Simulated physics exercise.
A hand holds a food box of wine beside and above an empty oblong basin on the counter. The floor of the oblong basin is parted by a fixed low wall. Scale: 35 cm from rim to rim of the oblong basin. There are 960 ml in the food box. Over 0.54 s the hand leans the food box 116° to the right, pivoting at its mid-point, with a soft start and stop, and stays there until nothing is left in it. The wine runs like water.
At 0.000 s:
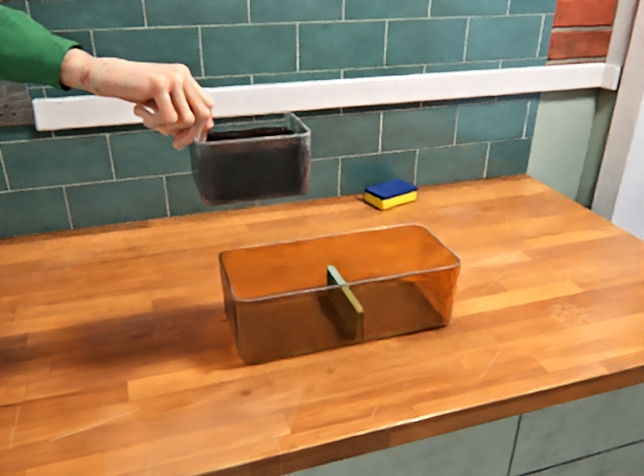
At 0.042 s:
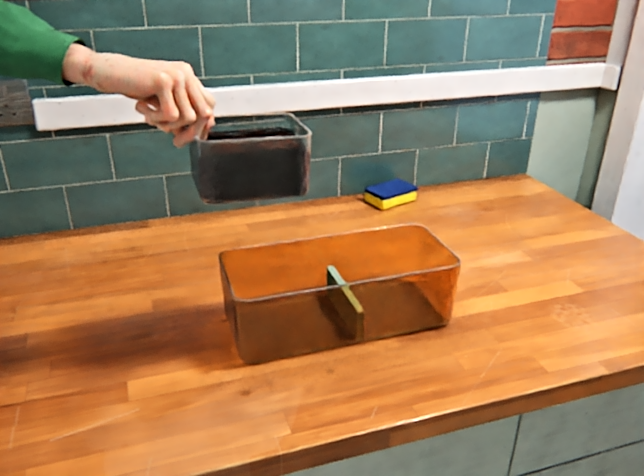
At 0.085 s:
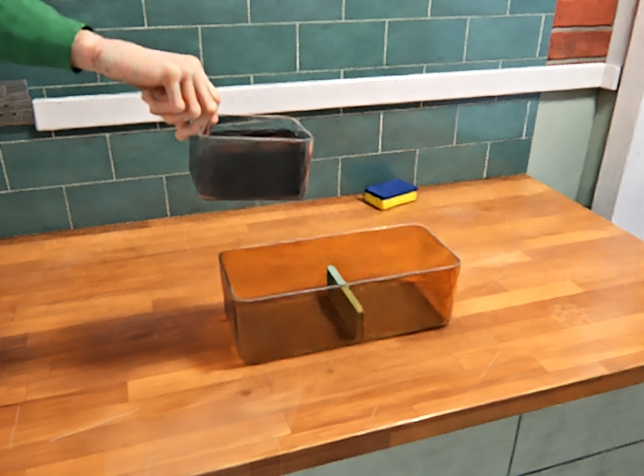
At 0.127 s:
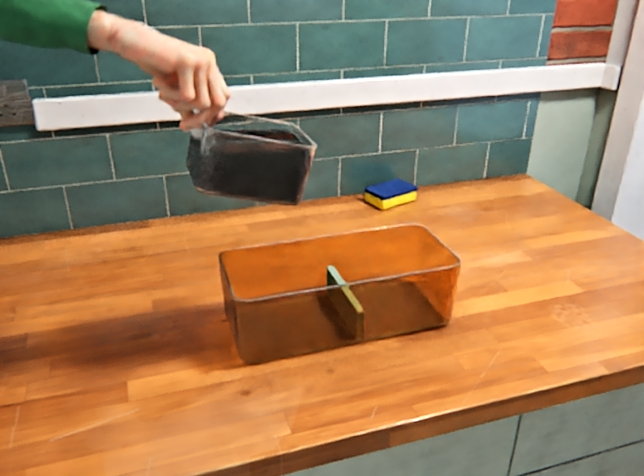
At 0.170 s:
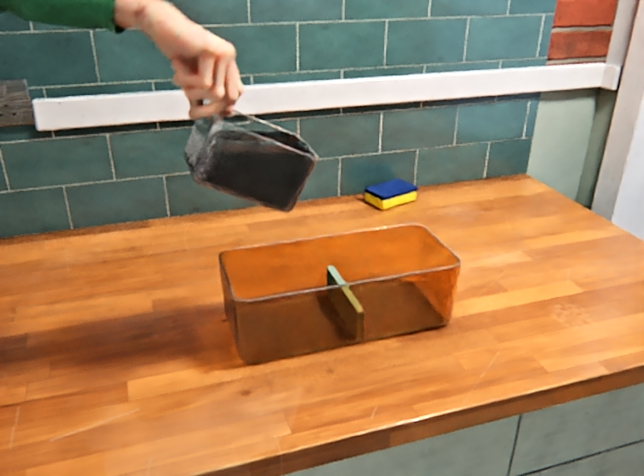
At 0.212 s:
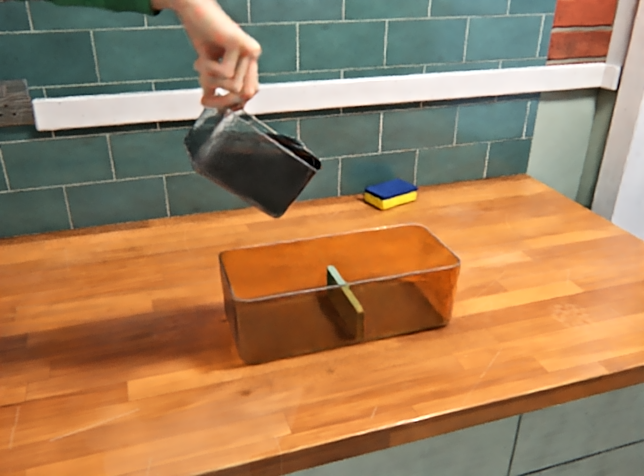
On a wooden kitchen counter, a hand tilting a clear box of dark liquid to the right above an empty, divided amber basin.
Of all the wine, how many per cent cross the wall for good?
Roughly 31 per cent is past the wall.
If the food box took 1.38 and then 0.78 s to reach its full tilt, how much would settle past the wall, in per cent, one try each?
In turn about 60 and 45 per cent.
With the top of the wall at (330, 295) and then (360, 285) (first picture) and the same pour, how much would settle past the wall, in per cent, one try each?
First 55, then 15 per cent.
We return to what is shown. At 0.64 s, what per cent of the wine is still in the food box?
Some 2 per cent.
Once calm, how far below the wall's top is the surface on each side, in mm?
Some 32 mm on the left and 42 mm on the right.
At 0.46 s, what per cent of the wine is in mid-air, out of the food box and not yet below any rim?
About 54 per cent.
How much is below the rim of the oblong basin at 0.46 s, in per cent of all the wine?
About 28 per cent.
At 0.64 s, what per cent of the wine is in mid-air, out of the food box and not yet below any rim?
About 9 per cent.
After 0.46 s the tilt is 110° and 18 per cent is still to pour, 9 is left of the wall and 19 right of it.
After 0.64 s the tilt is 116° and 2 per cent is still to pour, 58 is left of the wall and 29 right of it.
After 0.83 s the tilt is 116° and 0 per cent is still to pour, 51 is left of the wall and 30 right of it.
After 1.04 s the tilt is 116° and 0 per cent is still to pour, 61 is left of the wall and 31 right of it.
In the end 61 per cent lies left of the wall, 31 right of it and 7 outside.
